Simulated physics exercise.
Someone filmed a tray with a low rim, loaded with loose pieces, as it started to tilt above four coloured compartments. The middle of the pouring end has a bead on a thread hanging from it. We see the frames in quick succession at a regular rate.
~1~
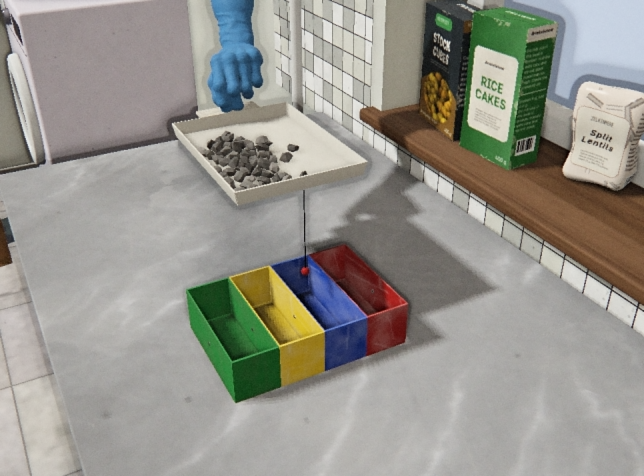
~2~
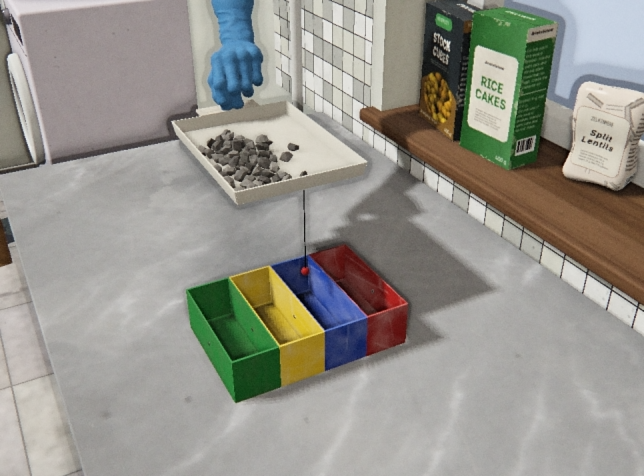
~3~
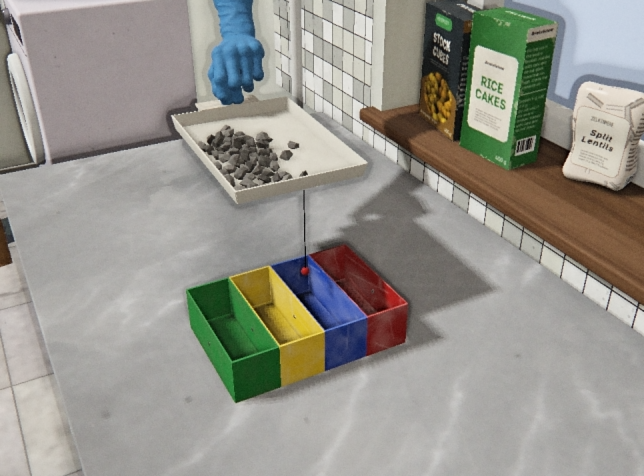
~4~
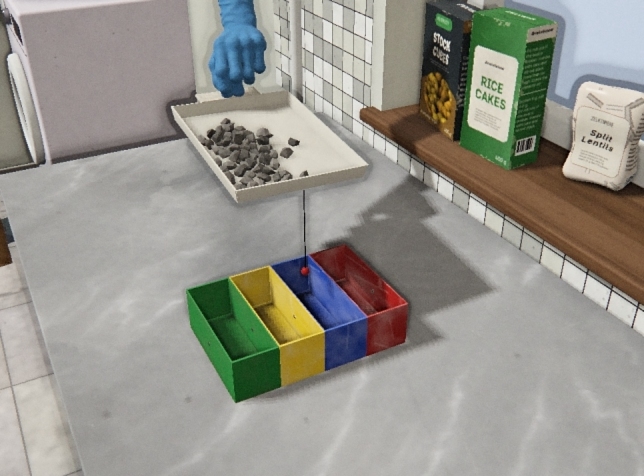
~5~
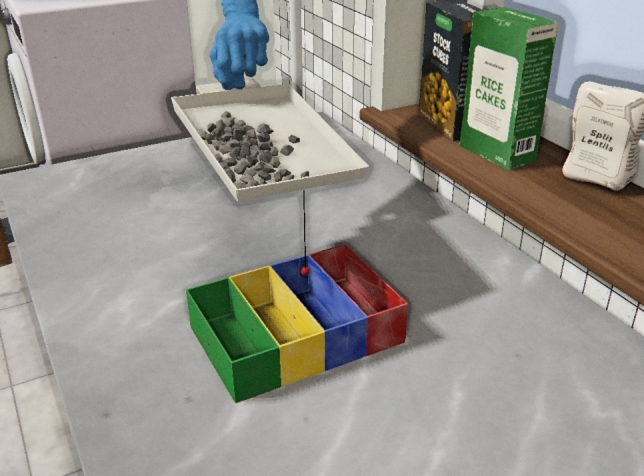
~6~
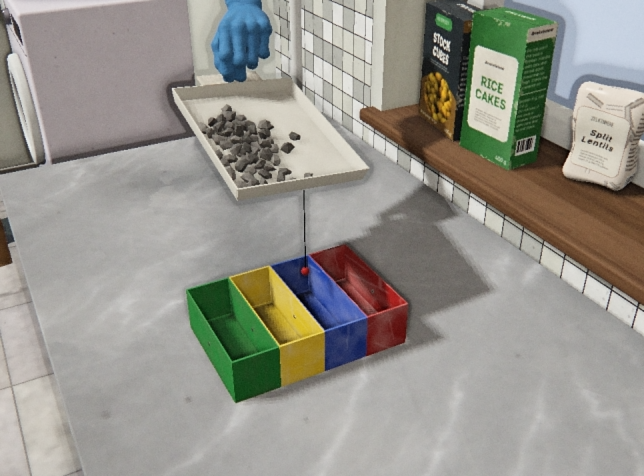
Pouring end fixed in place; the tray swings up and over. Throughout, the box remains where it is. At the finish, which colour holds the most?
Red holds the most.
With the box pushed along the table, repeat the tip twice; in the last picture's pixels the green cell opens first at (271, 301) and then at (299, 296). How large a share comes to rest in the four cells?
Result, in turn: 100 %, 100 %.
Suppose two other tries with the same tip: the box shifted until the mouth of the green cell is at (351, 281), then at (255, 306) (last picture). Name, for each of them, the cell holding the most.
First try: The cell in green. Second try: The cell in blue.
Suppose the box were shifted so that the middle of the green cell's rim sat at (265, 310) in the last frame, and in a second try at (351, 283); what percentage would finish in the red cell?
30 % and 0 %.
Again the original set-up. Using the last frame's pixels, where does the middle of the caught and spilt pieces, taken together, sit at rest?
The centre comes to rest near (361, 319).
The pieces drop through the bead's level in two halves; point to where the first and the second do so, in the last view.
The opening half passes (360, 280), the closing half (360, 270).
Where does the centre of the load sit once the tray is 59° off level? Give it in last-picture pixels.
Mark it at roughly (308, 159) in the final frame.
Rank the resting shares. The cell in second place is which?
The one in second place is the blue cell.
Just after the last frame, tray tipped steeply; almost all on the tray; just a few in the blue cell; just a few in the red cell; just a few falling or outside the box.
A moment on, tray tipped right over; about a tenth on the tray; roughly a third in the red cell; about a tenth in the blue cell; just a few in the green cell; just a few in the yellow cell; roughly a third falling or outside the box.
Further on, tray tipped past a quarter turn; roughly two thirds in the red cell; roughly a quarter in the blue cell; just a few in the green cell; just a few in the yellow cell; about a tenth falling or outside the box.
When it is over, tray tipped past a quarter turn; roughly two thirds in the red cell; roughly a quarter in the blue cell; just a few in the green cell; just a few in the yellow cell; about a tenth outside the box.
